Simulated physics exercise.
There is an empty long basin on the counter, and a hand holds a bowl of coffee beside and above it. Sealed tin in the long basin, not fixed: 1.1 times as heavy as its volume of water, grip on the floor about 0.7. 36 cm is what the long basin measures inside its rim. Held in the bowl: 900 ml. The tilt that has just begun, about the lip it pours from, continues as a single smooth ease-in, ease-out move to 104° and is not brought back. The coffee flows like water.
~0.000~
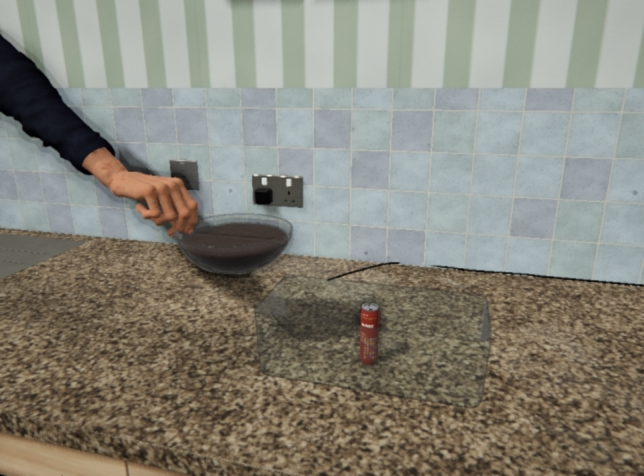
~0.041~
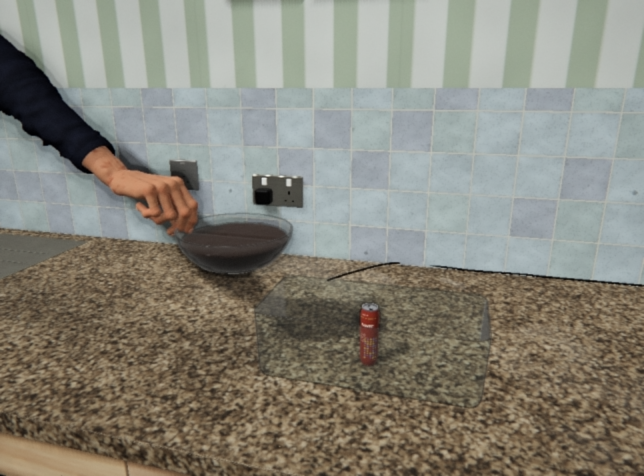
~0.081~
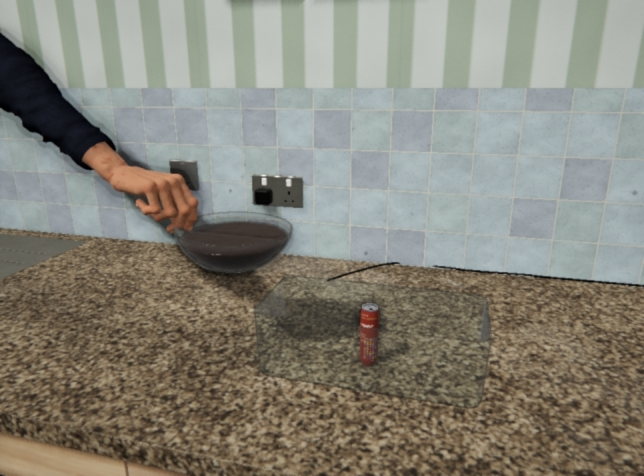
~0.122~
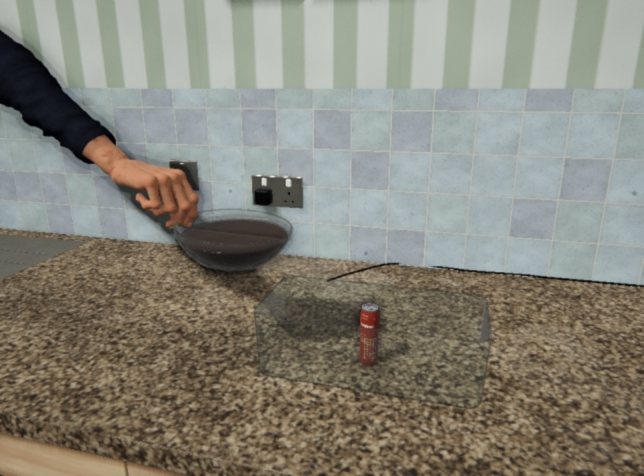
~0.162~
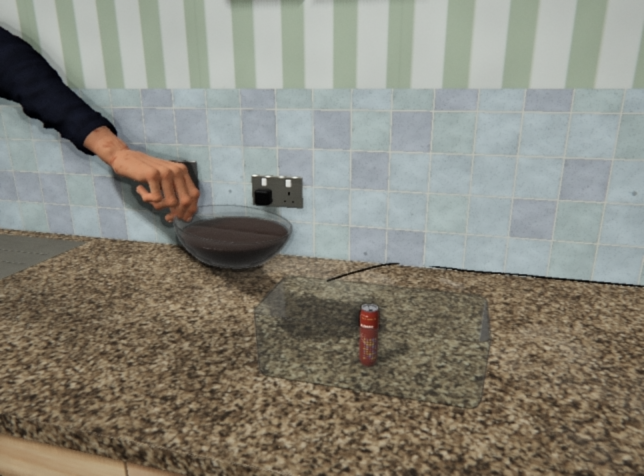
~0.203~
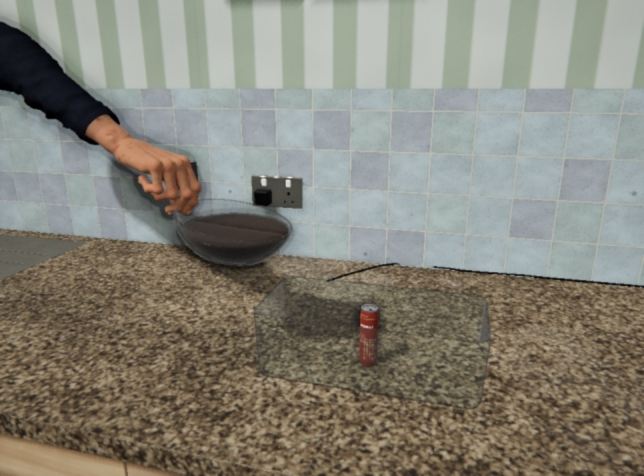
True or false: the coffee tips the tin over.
True.
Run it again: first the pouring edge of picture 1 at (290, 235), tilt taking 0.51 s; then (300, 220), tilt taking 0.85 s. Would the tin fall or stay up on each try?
In the first try it comes down; in the second it remains standing.
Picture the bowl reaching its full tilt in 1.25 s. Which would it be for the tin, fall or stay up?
The tin tumbles.
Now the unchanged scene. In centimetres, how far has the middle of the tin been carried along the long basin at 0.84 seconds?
Centre to centre, close to 5 cm.
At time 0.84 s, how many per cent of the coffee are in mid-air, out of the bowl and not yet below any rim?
Near 6 percent.
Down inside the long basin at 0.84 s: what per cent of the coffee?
Some 94 percent of the total.
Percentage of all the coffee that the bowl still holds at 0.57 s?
Close to 36 in a hundred.
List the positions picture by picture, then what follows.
In the first frame, it leans 0°; its right rim is at (289, 234); the coffee meets the walls at (190, 233) and (287, 241); the long basin's rim runs from (270, 293) to (489, 318); the tin's top is at (370, 309).
In the second frame, it leans 1°; its right rim is at (289, 234); the coffee meets the walls at (190, 232) and (287, 241).
In the third frame, it leans 2°; its right rim is at (289, 235); the coffee meets the walls at (190, 231) and (287, 240).
In the fourth frame, it leans 4°; its right rim is at (289, 235); the coffee meets the walls at (190, 229) and (287, 239).
In the fifth frame, it leans 8°; its right rim is at (289, 235); the coffee meets the walls at (190, 225) and (287, 237).
In the sixth frame, it leans 12°; its right rim is at (288, 235); the coffee meets the walls at (190, 221) and (288, 234).
By 0.57 s the tilt is 70° and 36 per cent is still to pour; the tin stands where it began.
By 0.84 s the tilt is 102° and 0 per cent is still to pour; the tin leans 48°.
By 1.12 s the tilt is 104° and 0 per cent is still to pour; the tin lies on its side.
By 1.43 s the tilt is 104° and 0 per cent is still to pour; the tin lies on its side.
At rest the tin lies on its side.
